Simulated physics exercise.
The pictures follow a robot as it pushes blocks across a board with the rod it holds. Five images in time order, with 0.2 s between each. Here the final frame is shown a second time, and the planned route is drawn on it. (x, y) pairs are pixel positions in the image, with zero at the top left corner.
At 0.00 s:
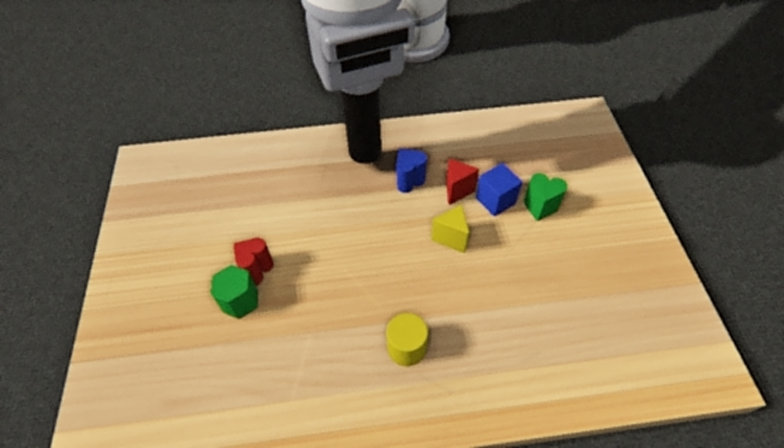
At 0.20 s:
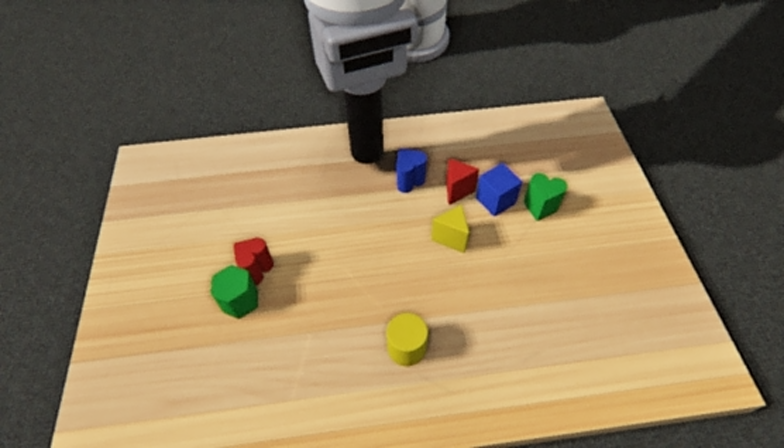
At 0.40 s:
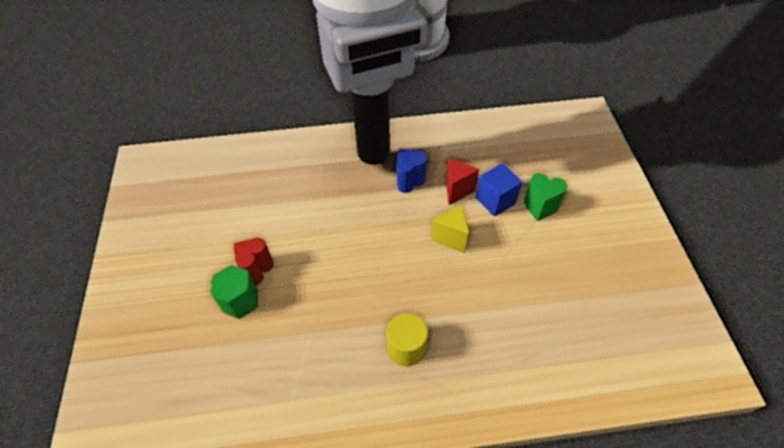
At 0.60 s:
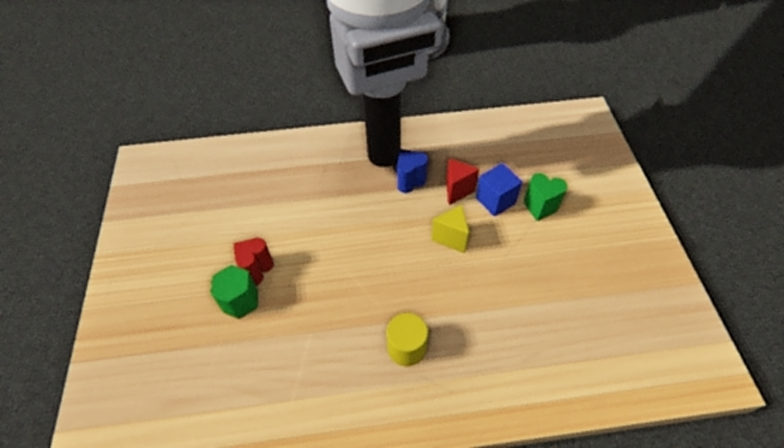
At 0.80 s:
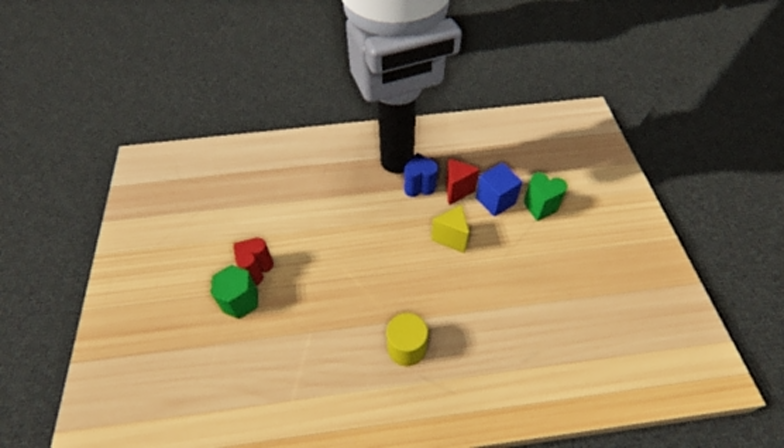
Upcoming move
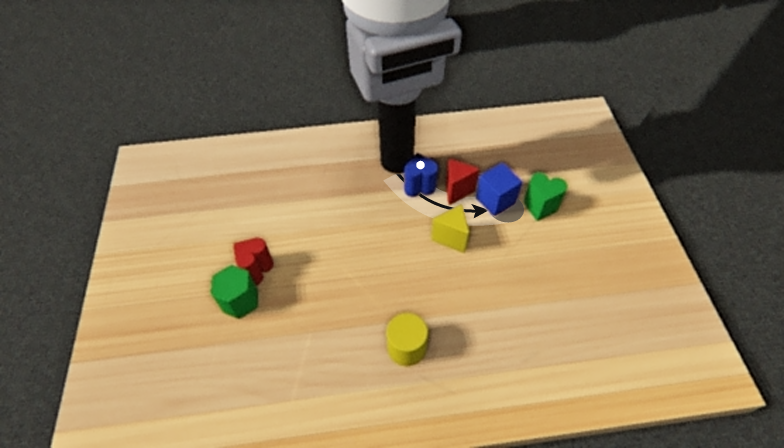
Robot arm with a black rod sliding right across a wooden board, nudging a blue heart-shaped block slightly toward a red triangle.
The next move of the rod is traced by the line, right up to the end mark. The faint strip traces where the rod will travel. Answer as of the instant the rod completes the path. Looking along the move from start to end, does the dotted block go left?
The answer is no.
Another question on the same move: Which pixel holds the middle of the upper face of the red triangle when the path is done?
Its top middle: (484, 165).
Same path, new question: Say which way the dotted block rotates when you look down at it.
My prediction: CW.
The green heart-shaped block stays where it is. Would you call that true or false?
False - the claim does not hold.
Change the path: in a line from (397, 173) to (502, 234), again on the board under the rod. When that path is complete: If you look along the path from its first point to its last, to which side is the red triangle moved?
It is pushed towards the left-hand side.
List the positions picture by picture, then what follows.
Tip of the rod (365, 153), middles of tops, blue heart-shaped block (410, 159), yellow triangle (454, 218), red triangle (460, 170), blue square piece (501, 178), green heart-shaped block (549, 185), in the first frame.
Rod (368, 153), nothing pushed, in the second frame.
Rod (374, 154), nothing pushed, in the third frame.
Rod (384, 156), nothing pushed, in the fourth frame.
Rod (397, 162), blue heart-shaped block (420, 165), yellow triangle (454, 218), red triangle (460, 170), blue square piece (501, 178), green heart-shaped block (549, 185), in the fifth frame.
The line goes from (397, 173) via (424, 198) and (464, 211), ending at (506, 208); the dot is on the blue heart-shaped block.
On the path given first. One third of the way, rod (426, 187); blue heart-shaped block (451, 191); red triangle (465, 172), turned 30° anticlockwise.
Two thirds of the way, rod (466, 200); blue heart-shaped block (488, 211), turned 40° clockwise; yellow triangle (462, 224), turned 45° clockwise; red triangle (478, 168), turned 60° anticlockwise; blue square piece (509, 177), turned 15° clockwise.
At the end, rod (509, 197); blue heart-shaped block (499, 215), turned 65° clockwise; yellow triangle (462, 224), turned 45° clockwise; red triangle (484, 165), turned 90° anticlockwise; blue square piece (533, 167), turned 15° anticlockwise; green heart-shaped block (561, 181), turned 55° clockwise.
